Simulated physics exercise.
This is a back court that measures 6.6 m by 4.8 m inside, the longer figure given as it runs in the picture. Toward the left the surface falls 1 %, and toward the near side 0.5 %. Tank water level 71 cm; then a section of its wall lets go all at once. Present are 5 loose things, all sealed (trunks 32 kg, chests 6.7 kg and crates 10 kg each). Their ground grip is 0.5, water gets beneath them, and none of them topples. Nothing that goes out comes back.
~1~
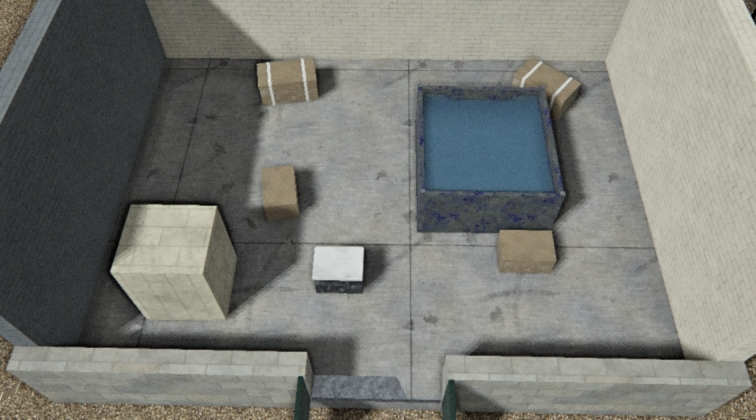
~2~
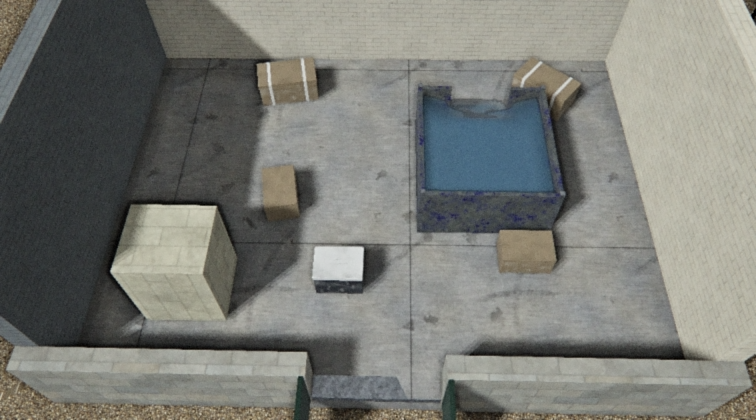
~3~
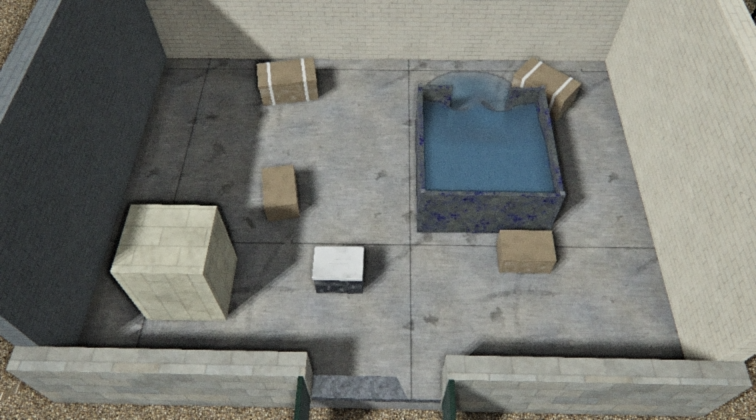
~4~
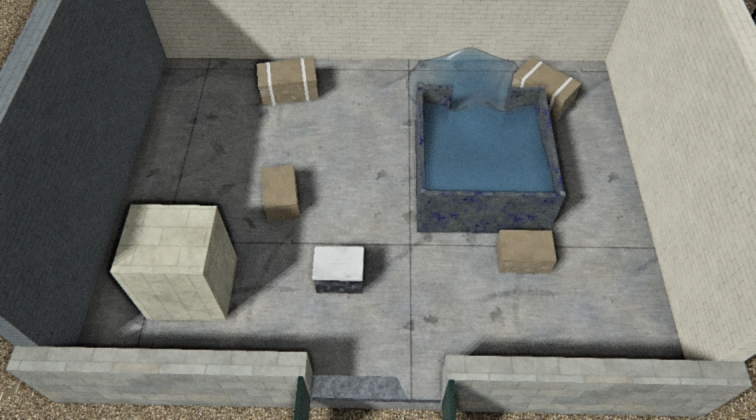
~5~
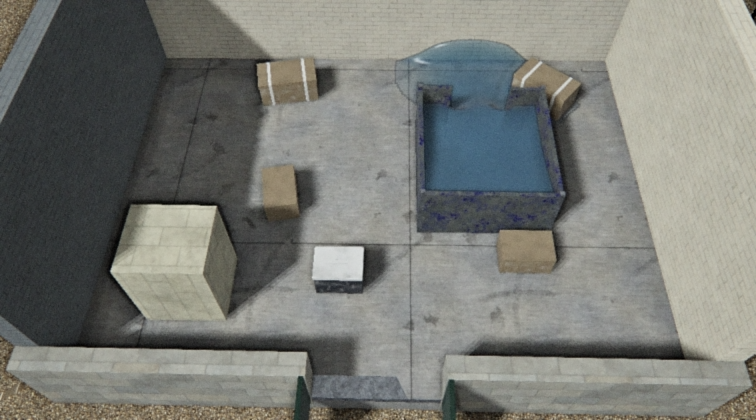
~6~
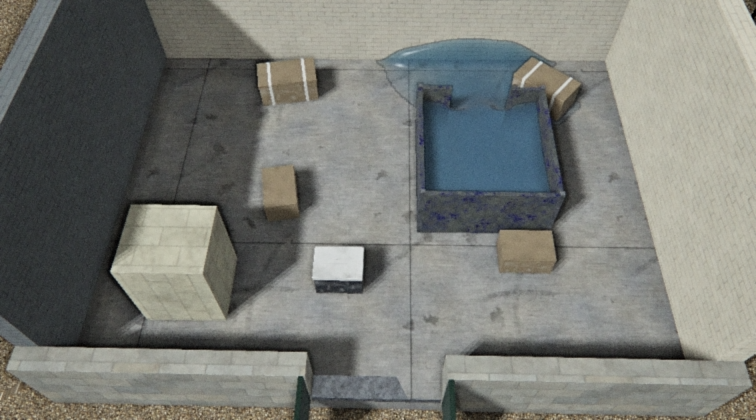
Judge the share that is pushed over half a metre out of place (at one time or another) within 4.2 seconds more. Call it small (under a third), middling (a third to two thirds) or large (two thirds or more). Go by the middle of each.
Middling, a third to two thirds.
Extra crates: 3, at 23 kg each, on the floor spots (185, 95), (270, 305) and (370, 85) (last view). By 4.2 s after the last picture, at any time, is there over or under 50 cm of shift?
In the order asked: Farther than that, not as far, farther than that.
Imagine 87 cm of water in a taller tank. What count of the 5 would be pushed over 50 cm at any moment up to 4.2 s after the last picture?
Then 2 of them.
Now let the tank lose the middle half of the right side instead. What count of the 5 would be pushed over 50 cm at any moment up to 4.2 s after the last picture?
In that case the number is 1.
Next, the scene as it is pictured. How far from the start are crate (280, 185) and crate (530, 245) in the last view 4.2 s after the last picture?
Object 1: 10 cm. Object 2: 0 cm.
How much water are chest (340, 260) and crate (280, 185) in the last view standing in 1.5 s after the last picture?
First about 0 cm, second about 0 cm.
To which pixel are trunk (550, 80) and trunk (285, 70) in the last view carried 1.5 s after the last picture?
I'd say close to (588, 99) and close to (261, 77).
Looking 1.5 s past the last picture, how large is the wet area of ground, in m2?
Some 13 m2 of it.
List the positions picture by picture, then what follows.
In the first picture, a trunk at (548, 79), on the bottom; a trunk at (287, 72) rests on the ground; 2.4 m2 under water; 0 of 5 have shifted.
In the second picture, a trunk at (548, 79) rests on the ground; a trunk at (287, 72) rests on the ground; water covers 2.9 m2; 0 of 5 have shifted.
In the third picture, a trunk at (548, 79) rests on the ground; a trunk at (287, 72) rests on the ground; water covers 3.7 m2; 0 of 5 have shifted.
In the fourth picture, a trunk at (548, 79), on the bottom; a trunk at (287, 72) rests on the ground; water covers 4.3 m2; 0 of 5 have shifted.
In the fifth picture, a trunk at (548, 79) rests on the ground; a trunk at (287, 72), on the bottom; 4.5 m2 under water; 0 of 5 have shifted.
In the sixth picture, a trunk at (548, 79), on the bottom; a trunk at (287, 72) rests on the ground; 4.8 m2 under water; 0 of 5 have shifted.
Then, 0.4 s after the last picture 0 of 5 are over 50 cm from their spots; 0 afloat.
Then, 1.5 s after the last picture 1 of 5 are over 50 cm from their spots; 0 afloat.
Then, 2.8 s after the last picture 2 of 5 are over 50 cm from their spots; 0 afloat.
Then, 4.2 s after the last picture 2 of 5 are over 50 cm from their spots, and 2 have been at some point; 0 afloat.
